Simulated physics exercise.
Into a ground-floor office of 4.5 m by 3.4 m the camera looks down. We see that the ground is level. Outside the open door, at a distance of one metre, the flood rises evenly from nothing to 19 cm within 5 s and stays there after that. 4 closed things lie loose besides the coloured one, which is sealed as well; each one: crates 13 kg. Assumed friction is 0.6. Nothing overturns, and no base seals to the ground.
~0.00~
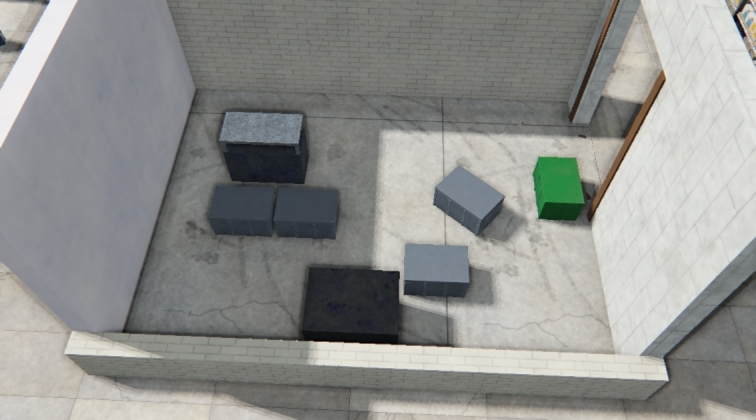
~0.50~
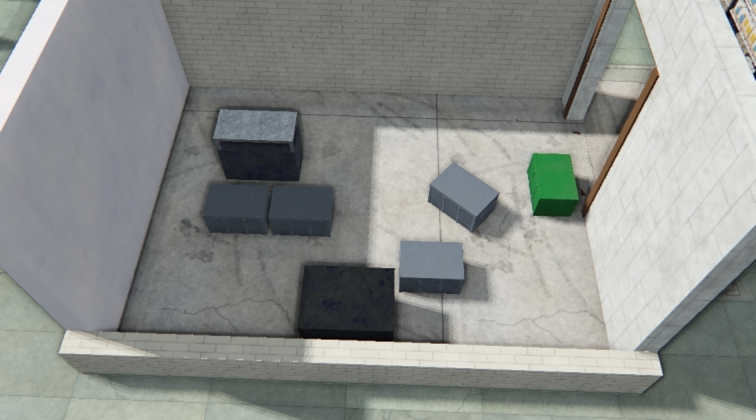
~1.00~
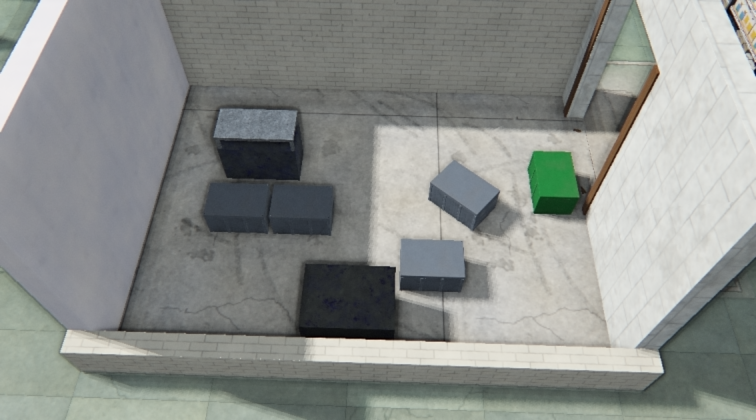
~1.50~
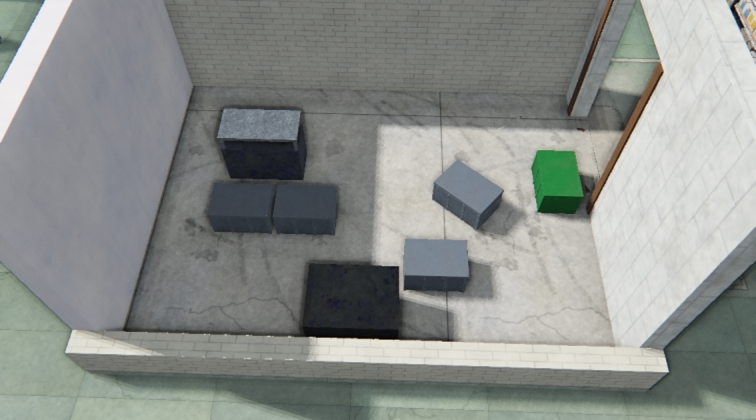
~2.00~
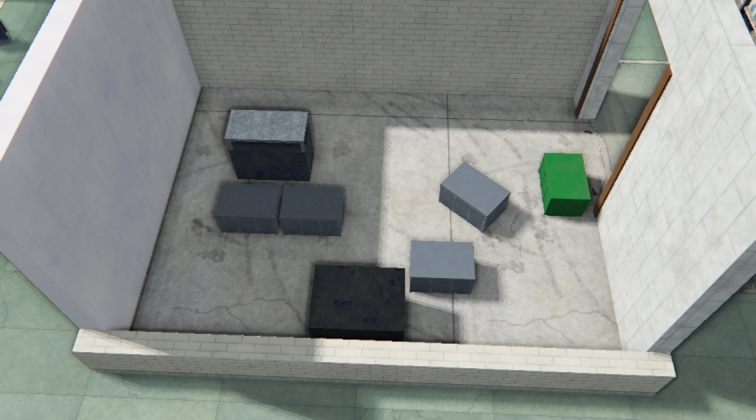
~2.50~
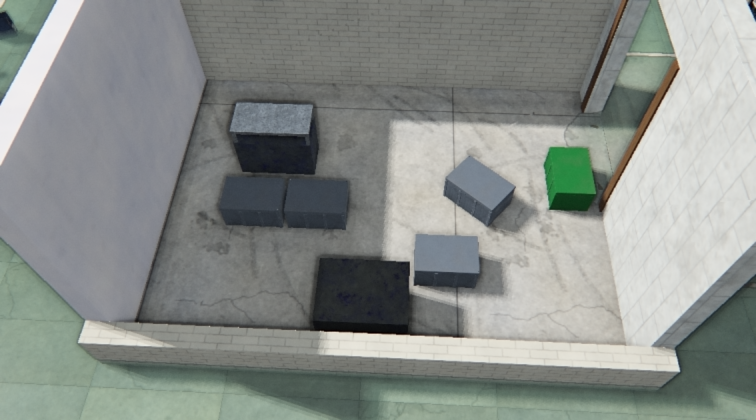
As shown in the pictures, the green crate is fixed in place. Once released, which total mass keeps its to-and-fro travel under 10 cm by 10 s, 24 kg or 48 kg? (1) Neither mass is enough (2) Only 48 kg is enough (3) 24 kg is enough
2, only 48 kg is enough.
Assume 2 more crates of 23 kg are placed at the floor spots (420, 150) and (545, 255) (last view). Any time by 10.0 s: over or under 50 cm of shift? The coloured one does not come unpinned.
The first comes out below the threshold, the second below the threshold.
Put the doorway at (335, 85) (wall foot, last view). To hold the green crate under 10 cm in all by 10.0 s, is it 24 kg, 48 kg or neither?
Lab note: Lower mass sufficient.
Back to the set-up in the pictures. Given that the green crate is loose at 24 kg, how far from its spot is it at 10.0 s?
Roughly 50 cm.
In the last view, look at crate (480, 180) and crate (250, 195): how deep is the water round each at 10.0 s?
3 and 4 cm.
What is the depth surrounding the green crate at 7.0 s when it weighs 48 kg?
Roughly 6 cm.
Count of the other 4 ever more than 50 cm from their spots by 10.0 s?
The tally stands at 0.
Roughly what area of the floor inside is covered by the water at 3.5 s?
Some 1.0 m2 of it.
After 3.5 s the green crate would be 0 cm from its start with 24 kg and 0 cm from its start with 48 kg; 4 cm of water round it then.
After 4.5 s the green crate would be 2 cm from its start with 24 kg and 0 cm from its start with 48 kg; 6 cm of water round it then.
After 7.0 s the green crate would be 46 cm from its start with 24 kg and 0 cm from its start with 48 kg; 6 cm of water round it then.
After 10.0 s the green crate would be 49 cm from its start with 24 kg and 0 cm from its start with 48 kg; 7 cm of water round it then.
